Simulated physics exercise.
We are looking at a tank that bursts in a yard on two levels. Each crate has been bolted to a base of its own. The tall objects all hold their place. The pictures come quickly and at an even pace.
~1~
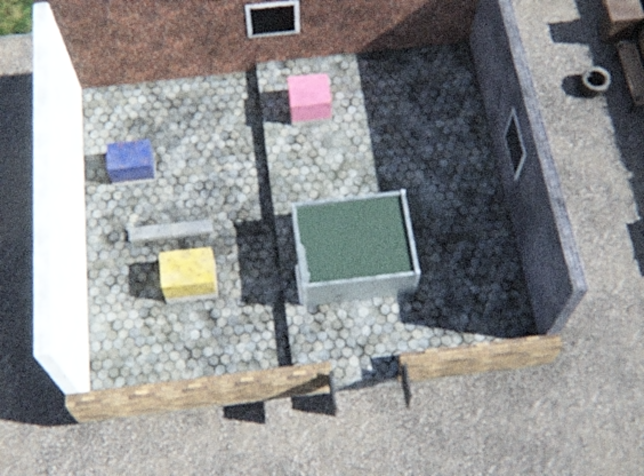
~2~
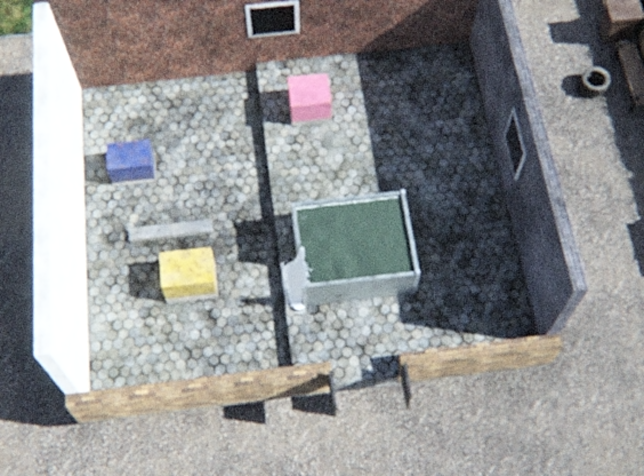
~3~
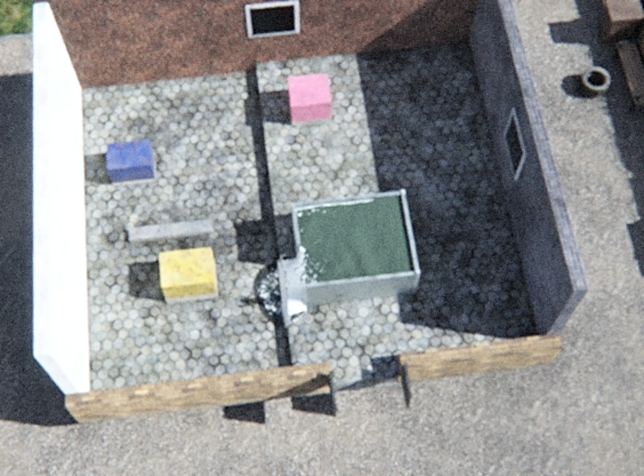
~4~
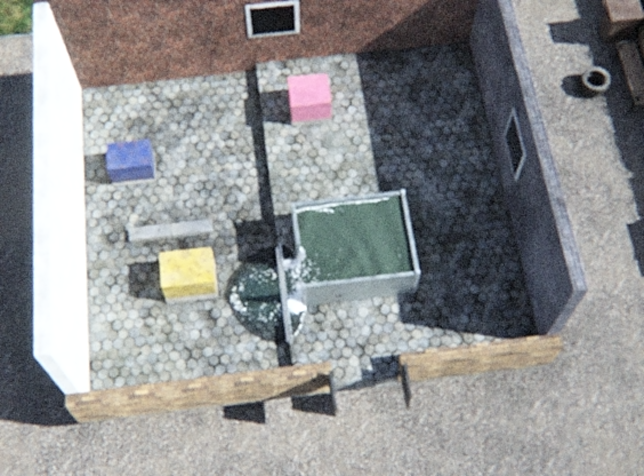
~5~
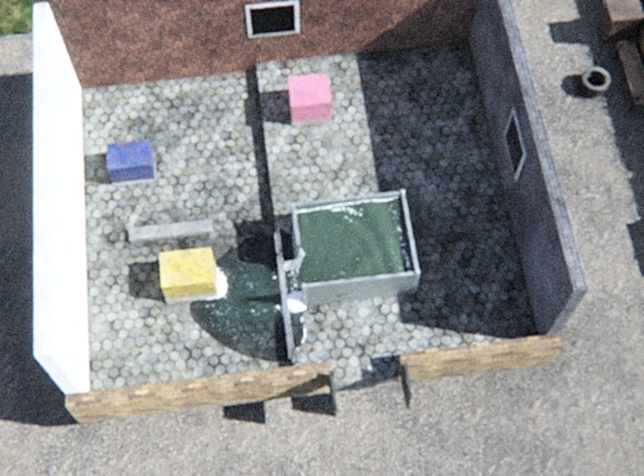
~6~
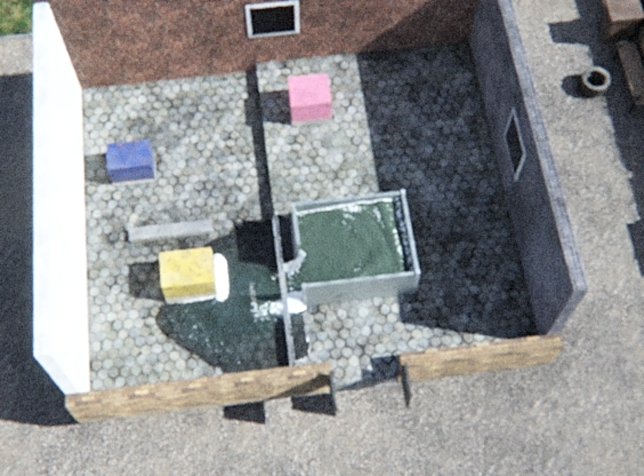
A green-topped tank with pale sides stands right of centre in a walled, stone-paved yard on two levels, seen steadily from high above. A yellow block and a low grey slab lie to its left, with blue and pink blocks farther back. White, foaming water bursts from the tank's left side, drops over the step, and spreads darkly leftward, reaching and passing in front of the yellow block.
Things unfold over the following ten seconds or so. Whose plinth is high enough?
The yellow crate is hit by the water. The pink crate is spared. The blue crate is hit by the water.
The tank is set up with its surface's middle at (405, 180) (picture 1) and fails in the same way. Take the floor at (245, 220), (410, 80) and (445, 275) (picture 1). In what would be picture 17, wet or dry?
Results in order - swamped, left untouched, left untouched.
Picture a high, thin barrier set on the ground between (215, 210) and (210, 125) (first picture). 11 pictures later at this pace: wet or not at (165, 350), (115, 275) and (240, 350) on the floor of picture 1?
Taking the three spots in order: Soaked, soaked, soaked.
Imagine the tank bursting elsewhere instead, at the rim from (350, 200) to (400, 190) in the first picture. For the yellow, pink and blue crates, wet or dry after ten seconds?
The yellow crate is untouched, the pink crate is flooded and the blue crate is flooded.
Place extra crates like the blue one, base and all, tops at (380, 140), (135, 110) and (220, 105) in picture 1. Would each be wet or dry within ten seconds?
Crate by crate: Is not reached; gets flooded; gets flooded.
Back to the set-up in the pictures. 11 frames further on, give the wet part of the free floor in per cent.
About 30 percent.
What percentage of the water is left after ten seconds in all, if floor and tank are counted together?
My figure is close to 100 percent.
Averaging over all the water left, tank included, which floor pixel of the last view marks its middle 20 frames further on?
I would point to (236, 278).
A moment on, water covers 20 % of the floor; the yellow crate water round its plinth, the pink crate not reached, the blue crate not reached.
Next, water covers 30 % of the floor; the yellow crate water round its plinth, the pink crate not reached, the blue crate water round its plinth.
Then, water covers 40 % of the floor; the yellow crate water round its plinth, the pink crate not reached, the blue crate water round its plinth.
Later, water covers 45 % of the floor; the yellow crate water round its plinth, the pink crate not reached, the blue crate water round its plinth.
In the end, water covers 50 % of the floor; the yellow crate was topped, the pink crate stayed above the water, the blue crate was topped.
